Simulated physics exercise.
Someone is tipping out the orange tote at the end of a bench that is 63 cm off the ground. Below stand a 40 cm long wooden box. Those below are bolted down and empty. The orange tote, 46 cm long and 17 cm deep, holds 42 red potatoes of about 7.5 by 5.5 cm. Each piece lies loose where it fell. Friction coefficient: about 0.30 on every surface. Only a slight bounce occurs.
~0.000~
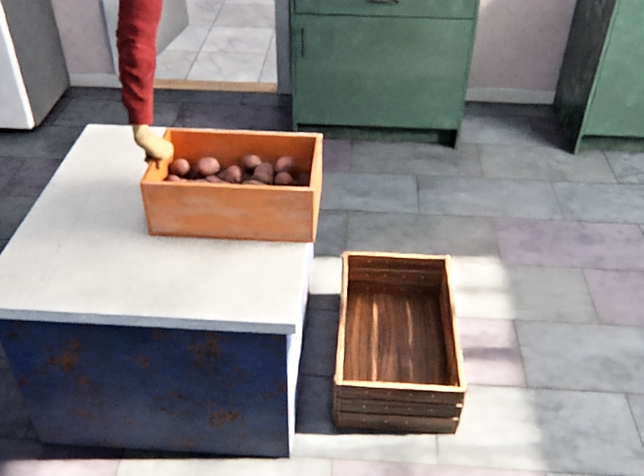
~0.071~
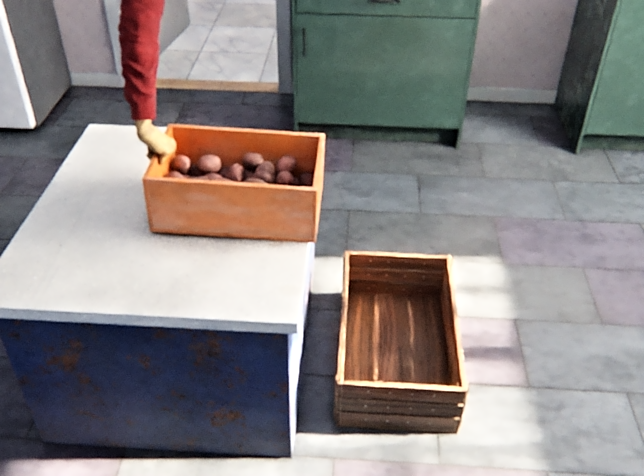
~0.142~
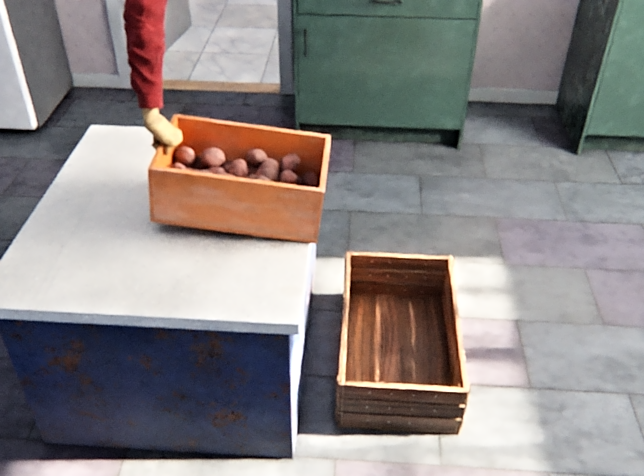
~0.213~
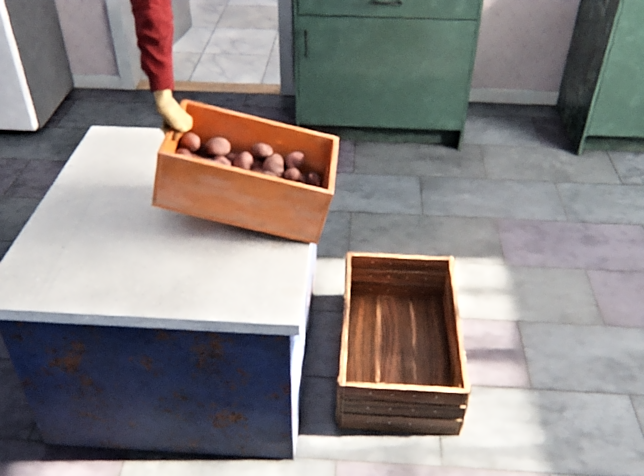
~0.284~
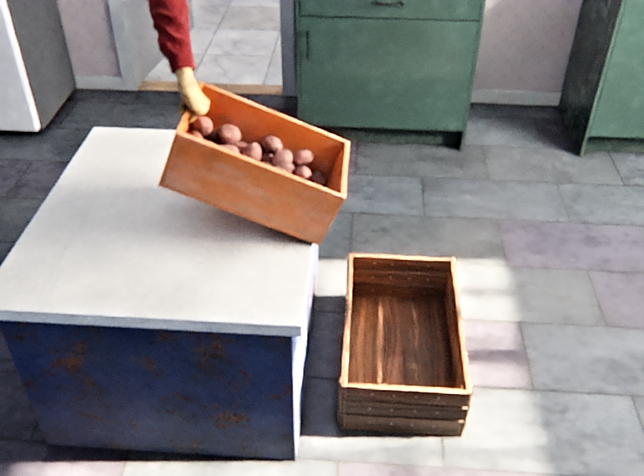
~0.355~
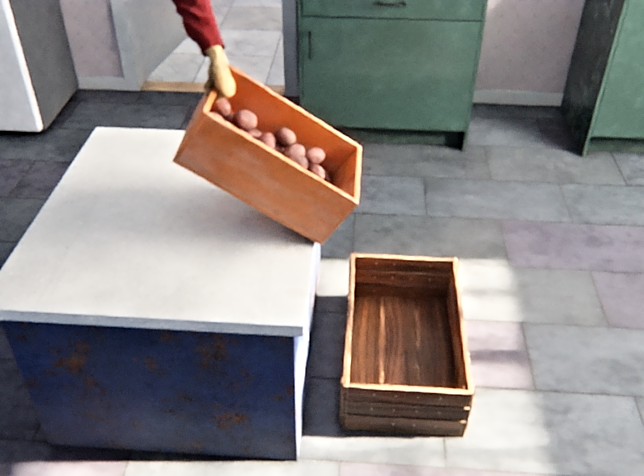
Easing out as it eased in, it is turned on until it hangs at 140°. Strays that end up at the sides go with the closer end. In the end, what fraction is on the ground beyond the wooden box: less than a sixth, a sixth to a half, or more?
In the end from a sixth to a half of them are on the ground beyond the wooden box.
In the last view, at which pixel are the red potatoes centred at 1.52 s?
Roughly at pixel (427, 354).
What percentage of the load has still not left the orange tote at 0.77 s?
Some 95 per cent, more or less.
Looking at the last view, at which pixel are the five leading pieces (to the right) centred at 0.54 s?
They're centred near (346, 188).
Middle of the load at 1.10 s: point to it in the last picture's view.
Centre estimate - approximately (439, 329).
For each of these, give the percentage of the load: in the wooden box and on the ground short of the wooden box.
Estimate: 70 % then 0 %.
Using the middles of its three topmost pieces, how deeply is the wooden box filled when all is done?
About 7 cm.
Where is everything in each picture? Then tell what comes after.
In the first frame (places track the rim corner closest to us here), orange tote (309, 189); wooden box (461, 389); tipped 0°; all still inside.
Orange tote (313, 189); tipped 2°, in the second frame.
Orange tote (320, 190); tipped 6°, in the third frame.
Orange tote (328, 191); tipped 13°, in the fourth frame.
Orange tote (341, 195); tipped 22°, in the fifth frame.
Orange tote (355, 200); wooden box (469, 392); tipped 33°; all still inside, in the sixth frame.
After 0.54 s, tilt 66°; 42 still in the orange tote.
After 0.77 s, tilt 108°; 39 still in the orange tote and 3 in the air.
After 1.10 s, tilt 140°; 20 in the wooden box, 10 on the ground beyond the wooden box and 12 in the air.
Outcome (at 1.52 s), 30 in the wooden box and 12 on the ground beyond the wooden box. Asked share, 12 of 42, 29 per cent.
